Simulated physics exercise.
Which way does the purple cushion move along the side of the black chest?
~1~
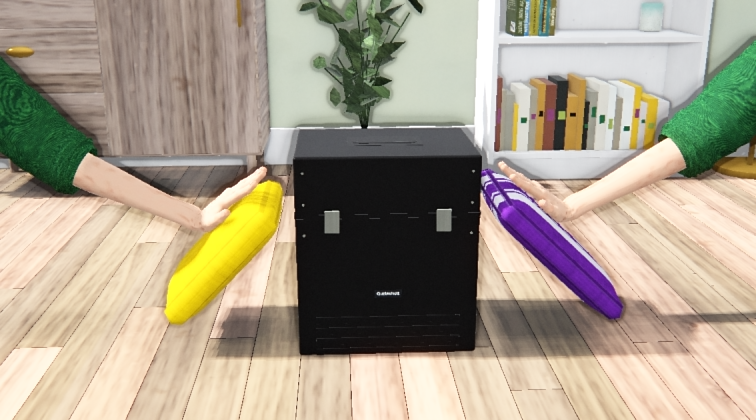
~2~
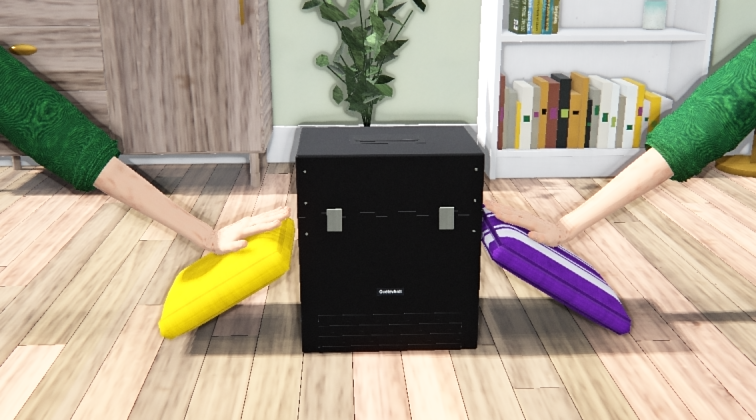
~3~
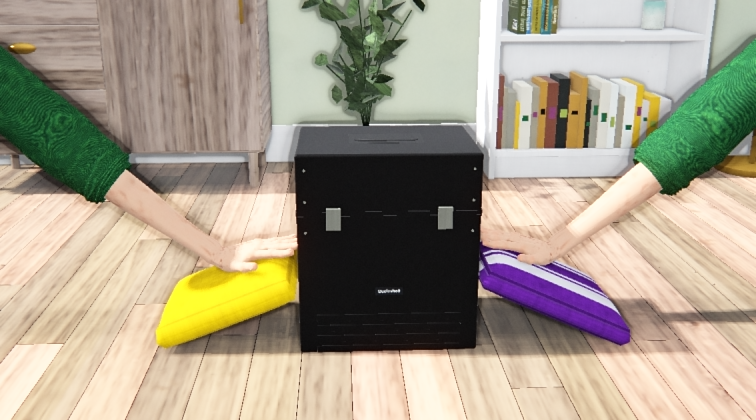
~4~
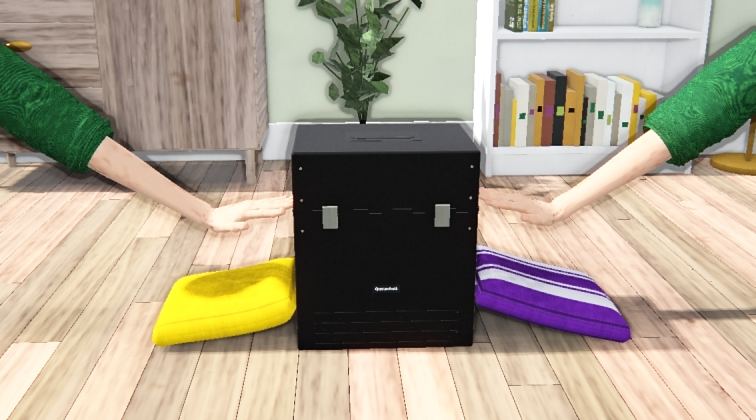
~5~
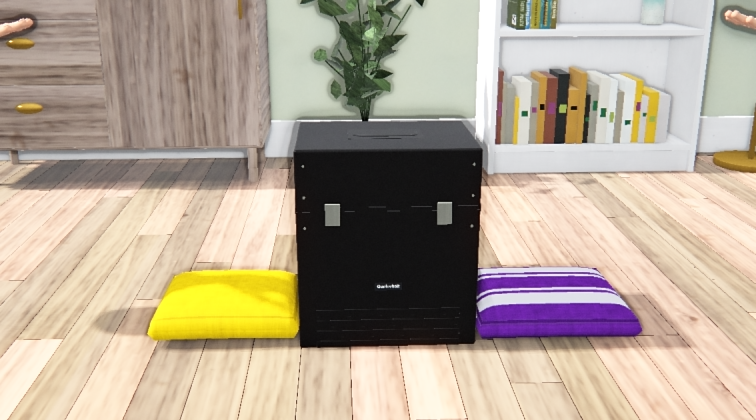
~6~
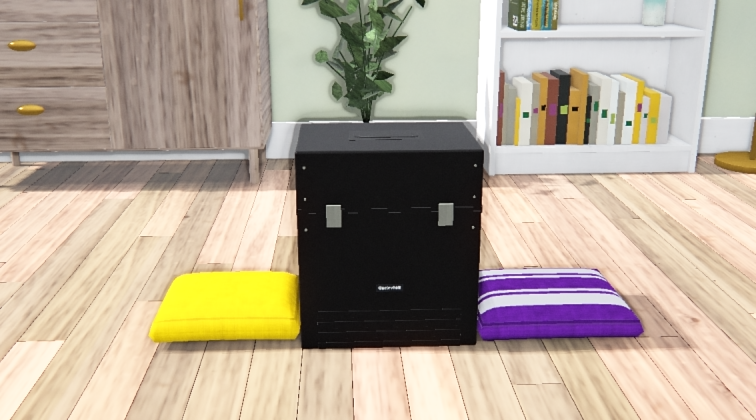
The purple cushion moves down, slipping along the side of the chest until it lies flat on the floor.
